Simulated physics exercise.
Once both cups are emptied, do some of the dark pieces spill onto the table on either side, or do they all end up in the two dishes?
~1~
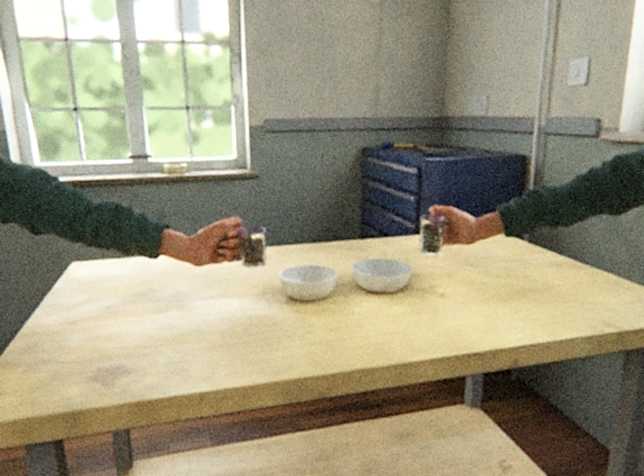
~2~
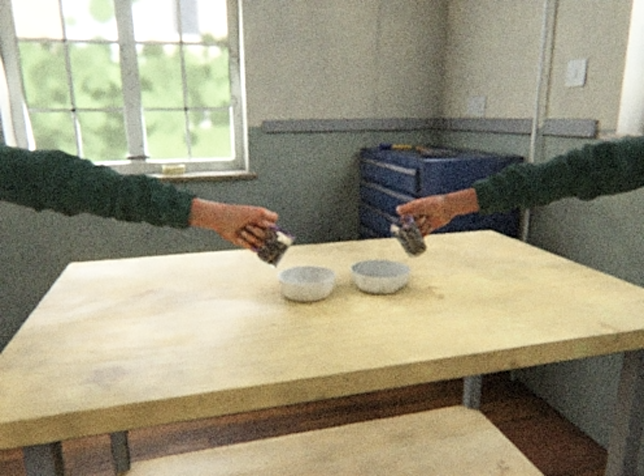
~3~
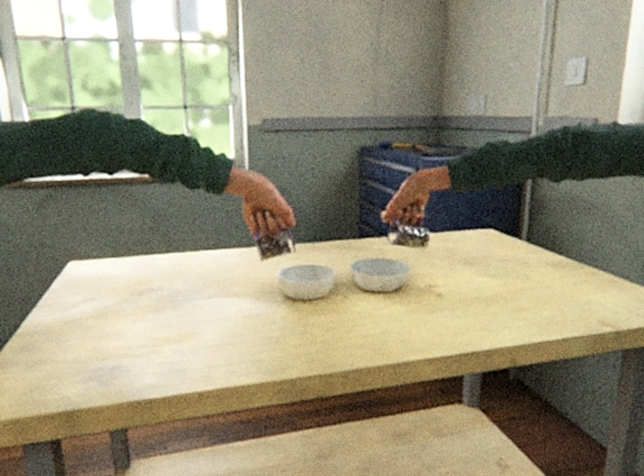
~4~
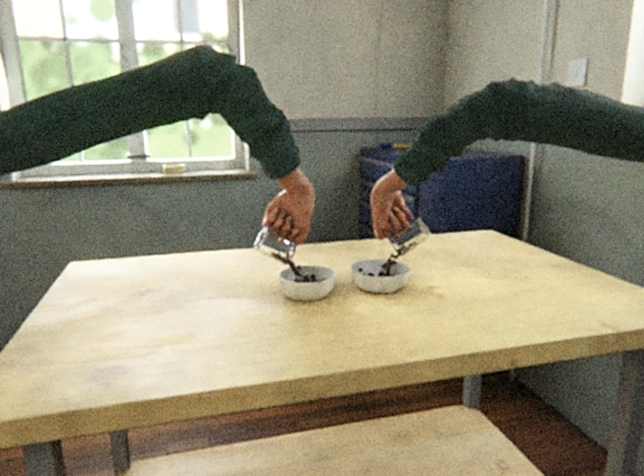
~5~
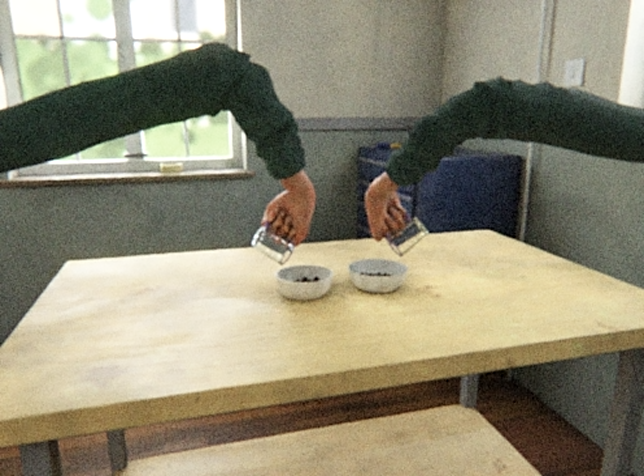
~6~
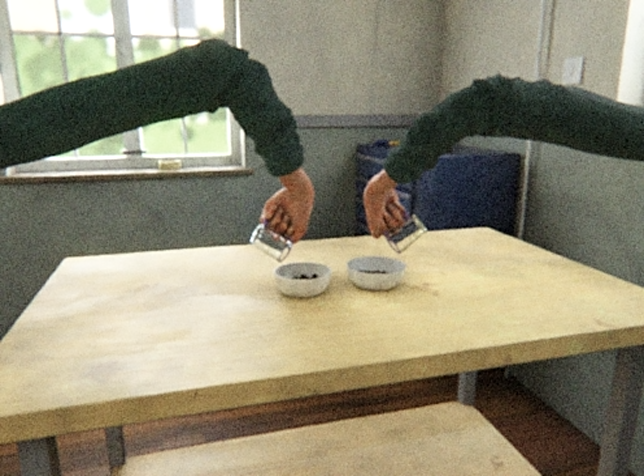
They all end up in the two dishes. The left dish and the right dish each keep every piece poured from the cup above, and nothing lands on the table.
